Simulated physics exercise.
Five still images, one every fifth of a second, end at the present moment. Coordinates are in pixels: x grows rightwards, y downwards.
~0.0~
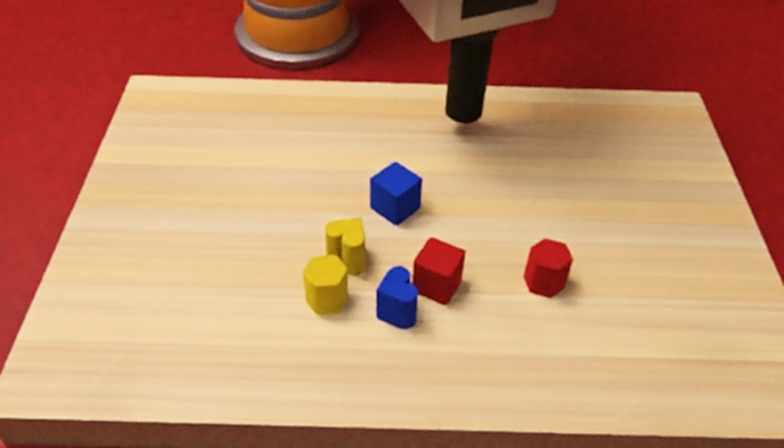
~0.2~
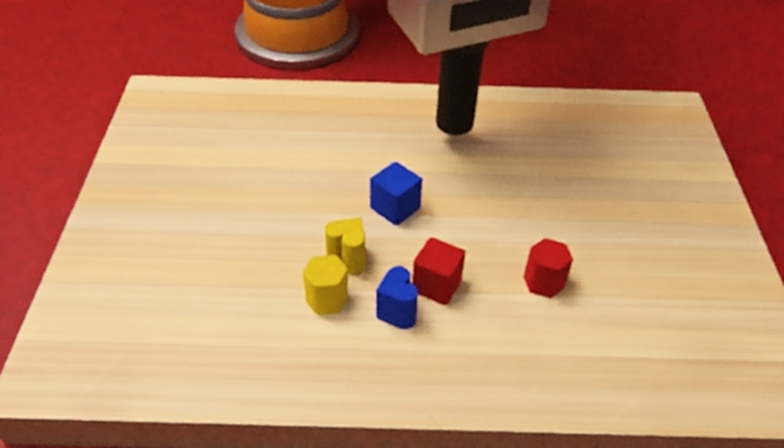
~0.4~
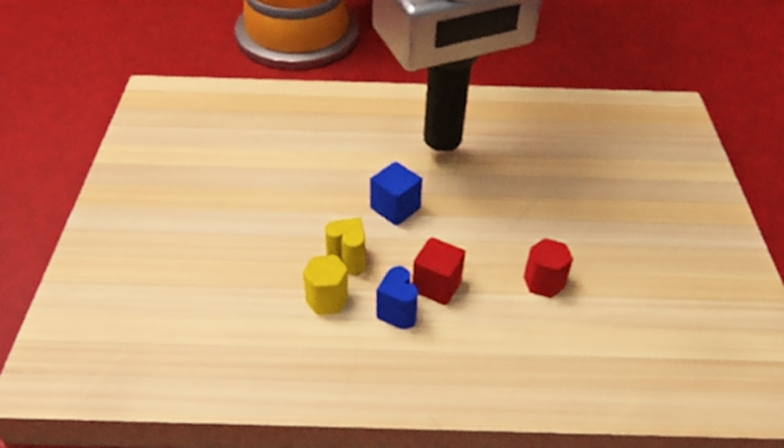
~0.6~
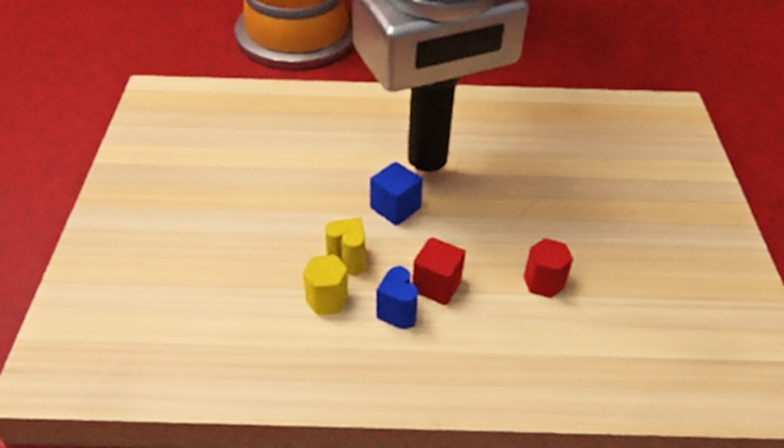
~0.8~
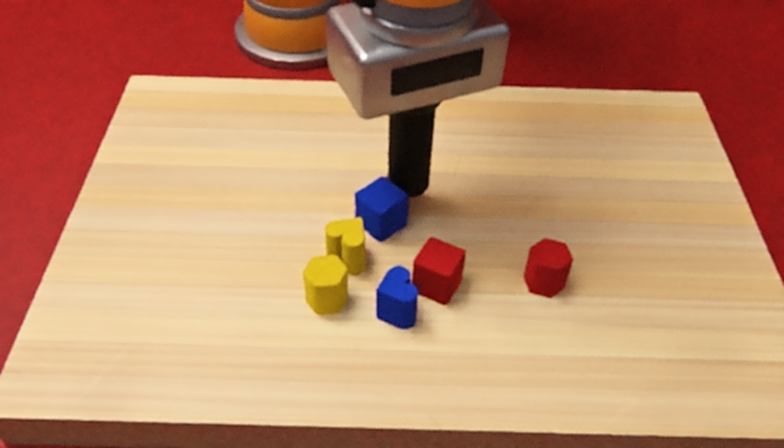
A robot arm's black stick moves down and left, nudging the blue cube toward the viewer's left.
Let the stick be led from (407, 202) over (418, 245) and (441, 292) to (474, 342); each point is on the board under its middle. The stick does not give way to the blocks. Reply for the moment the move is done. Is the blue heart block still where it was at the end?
I'd say yes.
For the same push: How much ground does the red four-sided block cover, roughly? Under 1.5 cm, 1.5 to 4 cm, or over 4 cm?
Displaced more than 4 cm.
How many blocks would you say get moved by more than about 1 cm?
Two blocks.
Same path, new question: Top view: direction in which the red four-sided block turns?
Prediction: Clockwise.
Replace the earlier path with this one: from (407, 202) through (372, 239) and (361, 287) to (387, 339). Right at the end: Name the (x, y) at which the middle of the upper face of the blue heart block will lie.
Its top centre is at about (431, 307).
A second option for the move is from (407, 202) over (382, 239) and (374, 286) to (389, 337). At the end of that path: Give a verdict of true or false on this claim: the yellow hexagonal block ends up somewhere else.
The statement is correct.
On the path given first. One third of the way, stick at (420, 227); yellow heart block at (343, 231); blue four-sided block at (374, 206), turned 30° clockwise.
Two thirds of the way, stick at (444, 275); yellow heart block at (343, 231); blue four-sided block at (374, 206), turned 30° clockwise; red four-sided block at (463, 305).
At the end, stick at (477, 324); yellow heart block at (343, 231); blue four-sided block at (374, 206), turned 30° clockwise; blue heart block still; red four-sided block at (482, 354), turned 60° clockwise.
